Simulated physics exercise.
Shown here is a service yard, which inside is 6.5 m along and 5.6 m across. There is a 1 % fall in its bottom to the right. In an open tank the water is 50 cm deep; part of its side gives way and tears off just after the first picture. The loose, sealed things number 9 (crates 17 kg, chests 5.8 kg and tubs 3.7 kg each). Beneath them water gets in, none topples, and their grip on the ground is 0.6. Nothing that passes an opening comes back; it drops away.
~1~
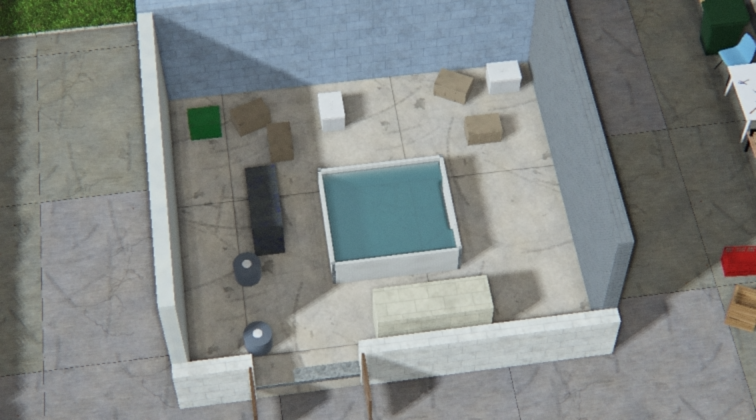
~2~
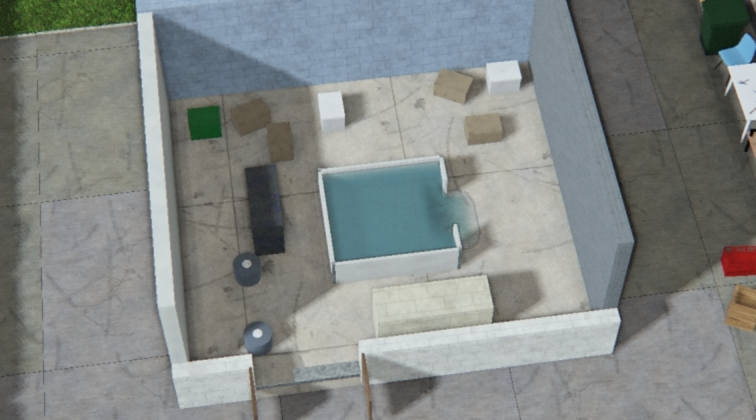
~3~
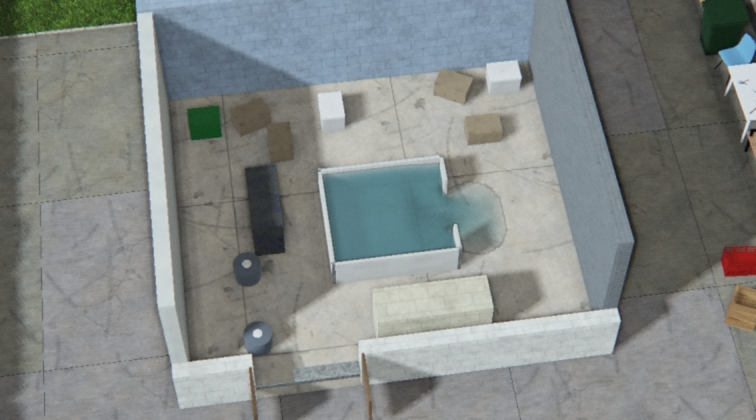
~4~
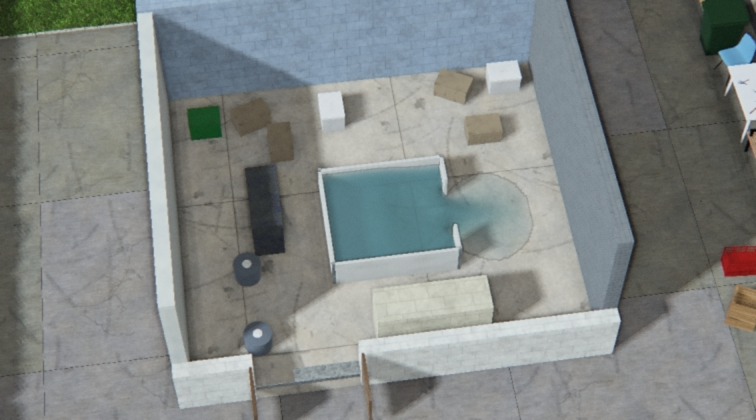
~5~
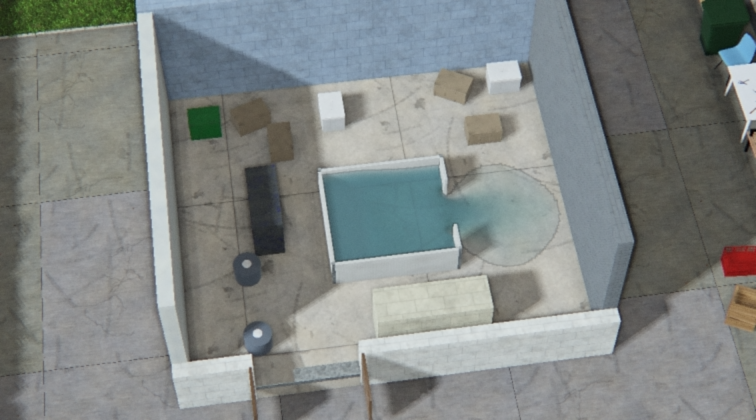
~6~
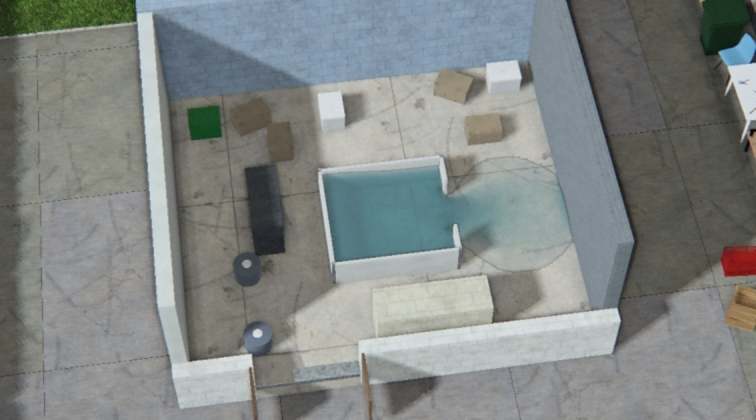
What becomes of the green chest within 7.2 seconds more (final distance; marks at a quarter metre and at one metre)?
By then the green chest is close to its start.
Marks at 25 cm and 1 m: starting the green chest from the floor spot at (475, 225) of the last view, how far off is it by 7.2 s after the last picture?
In the end it is hauled off.
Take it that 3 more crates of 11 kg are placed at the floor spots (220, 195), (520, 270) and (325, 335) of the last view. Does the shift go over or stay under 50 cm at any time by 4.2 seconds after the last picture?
Spot by spot, in turn: Falls short, exceeds it, falls short.
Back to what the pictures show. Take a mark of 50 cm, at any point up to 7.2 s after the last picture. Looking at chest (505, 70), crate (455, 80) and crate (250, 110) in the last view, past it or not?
Item by item, they came out above the mark, above the mark and below the mark.
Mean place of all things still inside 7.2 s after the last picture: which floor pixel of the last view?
I'd put it around (304, 168).
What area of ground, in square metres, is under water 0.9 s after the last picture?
About 10.0 m2.
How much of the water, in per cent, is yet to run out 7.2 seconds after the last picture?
I'd say some 100 percent hasn't gone yet.
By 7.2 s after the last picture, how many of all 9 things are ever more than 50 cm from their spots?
I make that 3.
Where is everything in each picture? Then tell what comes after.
In the first picture, the green chest at (204, 116), on the bottom; water covers 3.7 m2; 0 of 9 have shifted.
In the second picture, the green chest at (204, 116), on the bottom; water covers 4.1 m2; 0 of 9 have shifted.
In the third picture, the green chest at (204, 116) rests on the ground; 4.8 m2 under water; 0 of 9 have shifted.
In the fourth picture, the green chest at (204, 116) rests on the ground; water covers 5.5 m2; 0 of 9 have shifted.
In the fifth picture, the green chest at (204, 116), on the bottom; 6.4 m2 under water; 0 of 9 have shifted.
In the sixth picture, the green chest at (204, 116) rests on the ground; 7.2 m2 under water; 0 of 9 have shifted.
Then, 0.9 s after the last picture the green chest is near (204, 116), 0.0 m from its start, aground; 0 of 9 are out; 0 afloat.
Then, 2.8 s after the last picture the green chest is near (204, 116), 0.0 m from its start, aground; 0 of 9 are out; 1 afloat.
Then, 4.8 s after the last picture the green chest is near (204, 116), 0.0 m from its start, aground; 0 of 9 are out; 1 afloat.
Then, 7.2 s after the last picture the green chest is near (204, 116), 0.0 m from its start, aground; 0 of 9 are out; 2 afloat.
